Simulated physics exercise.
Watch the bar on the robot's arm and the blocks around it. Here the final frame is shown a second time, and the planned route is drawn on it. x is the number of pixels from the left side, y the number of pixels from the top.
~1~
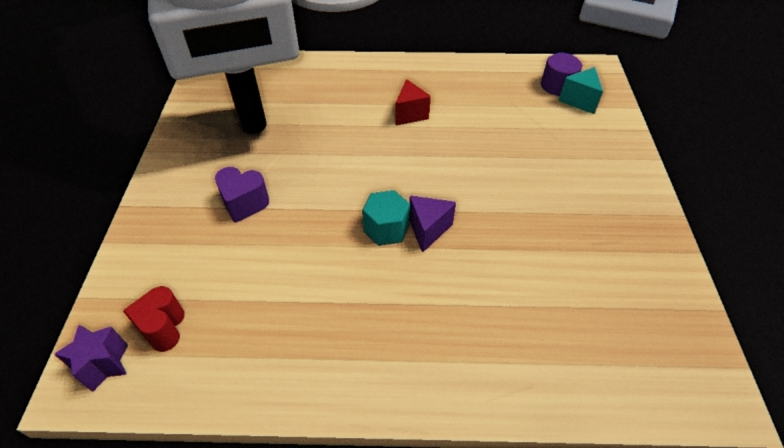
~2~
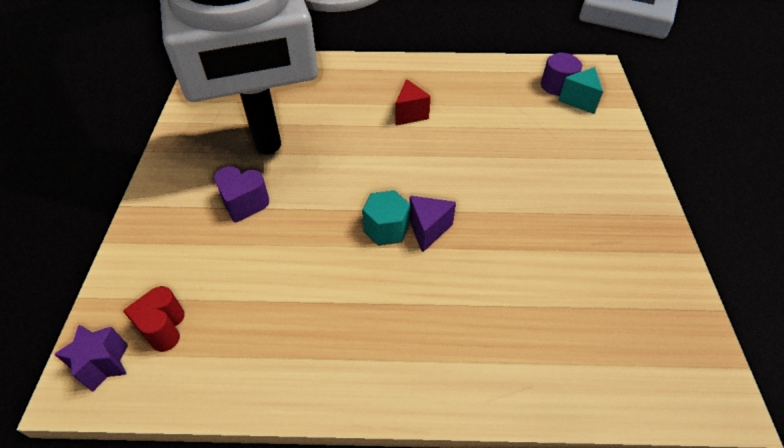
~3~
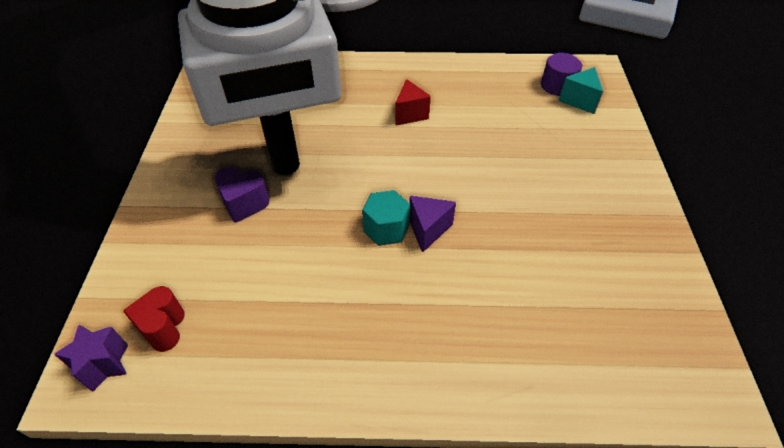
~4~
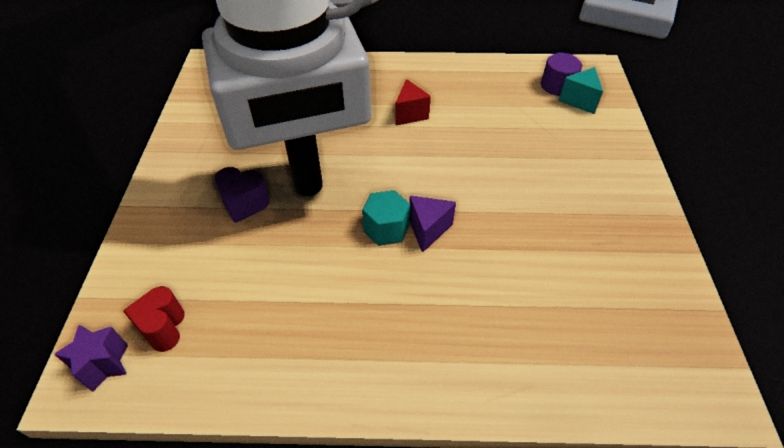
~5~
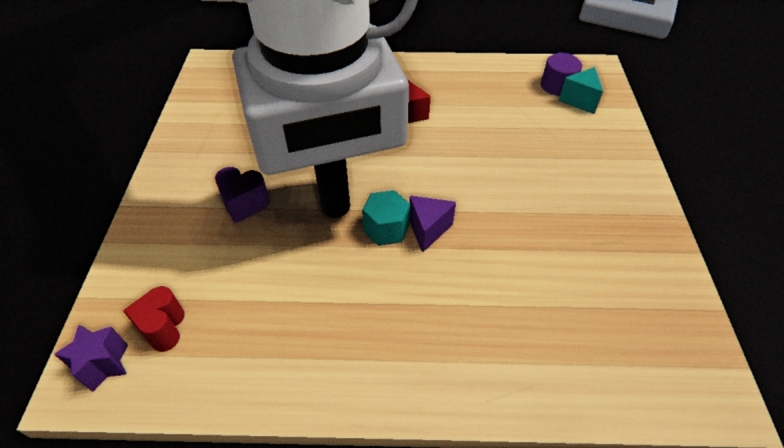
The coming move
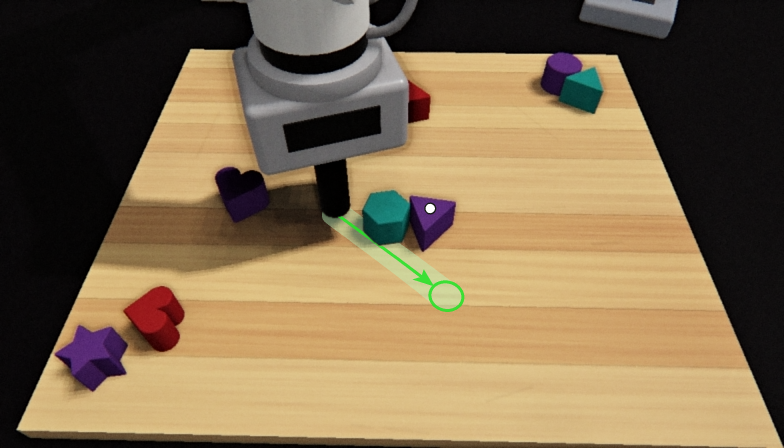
The footage shows a robot arm with a dark bar moving steadily down and to the right over a wooden board, passing the purple heart and nearing the turquoise hexagon, while the colored blocks stay still.
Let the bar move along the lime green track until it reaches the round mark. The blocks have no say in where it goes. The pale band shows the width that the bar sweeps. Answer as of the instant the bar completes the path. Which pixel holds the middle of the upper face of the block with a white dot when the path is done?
I predict (458, 201).
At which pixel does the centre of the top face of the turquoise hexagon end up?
It sits at (430, 219).
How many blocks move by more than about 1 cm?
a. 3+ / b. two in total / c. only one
b: Two in total.
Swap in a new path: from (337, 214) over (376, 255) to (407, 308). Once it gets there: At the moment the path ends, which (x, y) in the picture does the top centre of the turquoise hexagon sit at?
Roughly at (408, 216).
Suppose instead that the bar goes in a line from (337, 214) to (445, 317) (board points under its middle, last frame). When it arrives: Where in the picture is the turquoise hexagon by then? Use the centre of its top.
Somewhere near (412, 217).
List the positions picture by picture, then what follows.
In the first picture, tip of the bar at (254, 126), middles of tops, purple heart at (237, 181), turquoise hexagon at (386, 206), purple triangular block at (430, 208).
In the second picture, bar at (268, 145), nothing pushed.
In the third picture, bar at (286, 166), nothing pushed.
In the fourth picture, bar at (309, 186), nothing pushed.
In the fifth picture, bar at (336, 207), purple heart at (237, 181), turquoise hexagon at (386, 206), purple triangular block at (430, 208).
The line goes from (337, 214) to (446, 296); the dot is on the purple triangular block.
The first path, step by step. One third of the way, bar at (371, 232); turquoise hexagon at (407, 211), turned 30° anticlockwise; purple triangular block at (443, 206).
Two thirds of the way, bar at (408, 259); turquoise hexagon at (430, 218), turned 60° anticlockwise; purple triangular block at (458, 201), turned 25° anticlockwise.
At the end, bar at (447, 289); purple heart unmoved; turquoise hexagon at (430, 219), turned 60° anticlockwise; purple triangular block at (458, 201), turned 25° anticlockwise.
